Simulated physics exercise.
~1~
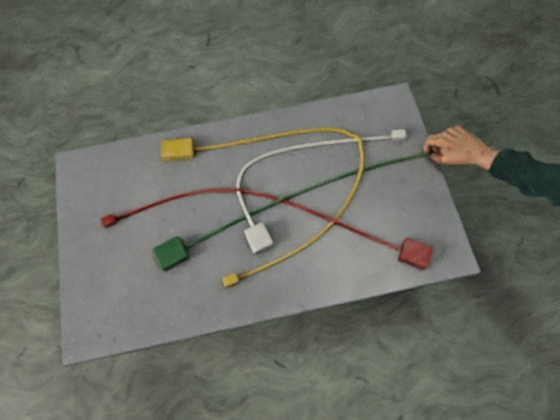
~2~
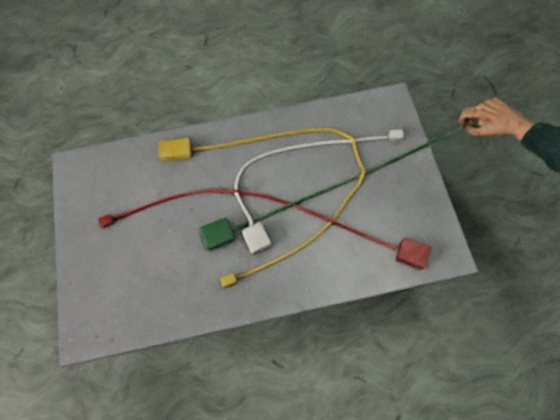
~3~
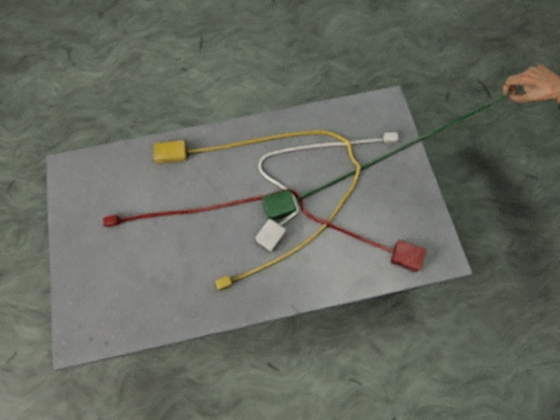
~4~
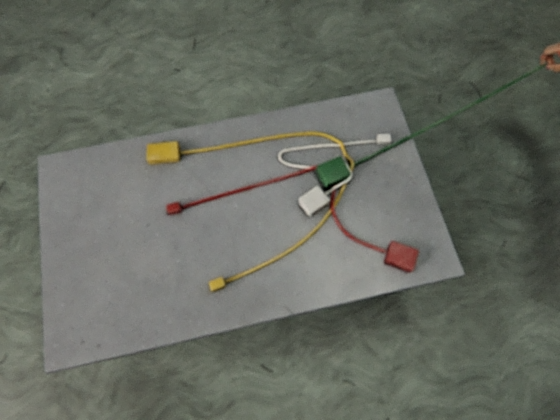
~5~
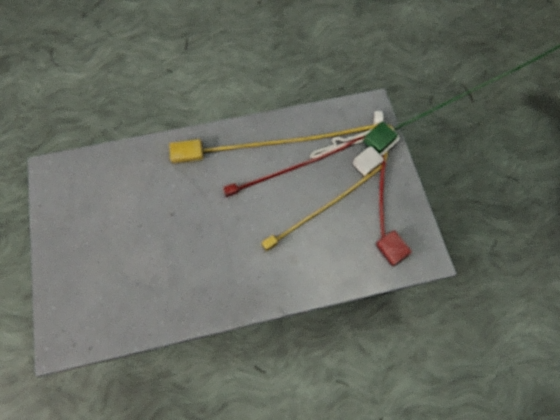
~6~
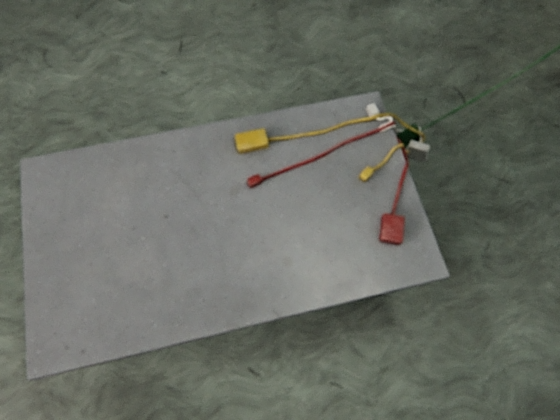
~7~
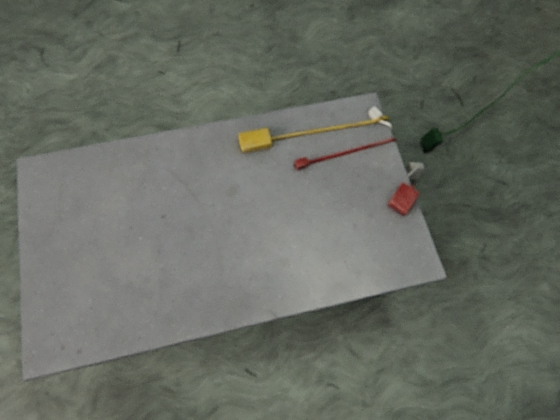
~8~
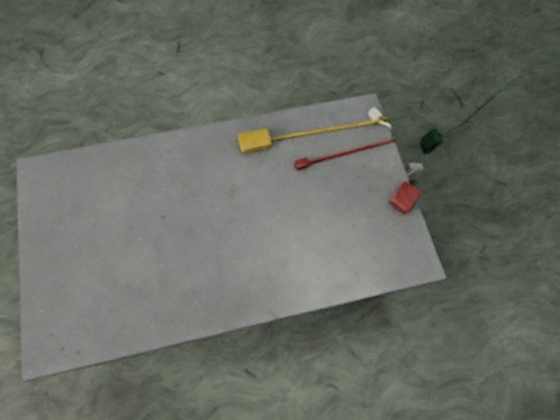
To begin with, four tangled cables with yellow, white, green and red blocks at their ends lie on a grey tabletop, and a hand grips the green lead at the right edge. The hand pulls it up and to the right, sliding the green charger against the white one. Both then travel toward the far right corner, dragging the red and yellow cables along. As the bundle reaches the edge, the green and white chargers slip over. Finally, the green one hangs off the right side, while the yellow and red chargers remain on the table, shifted from their starting spots.
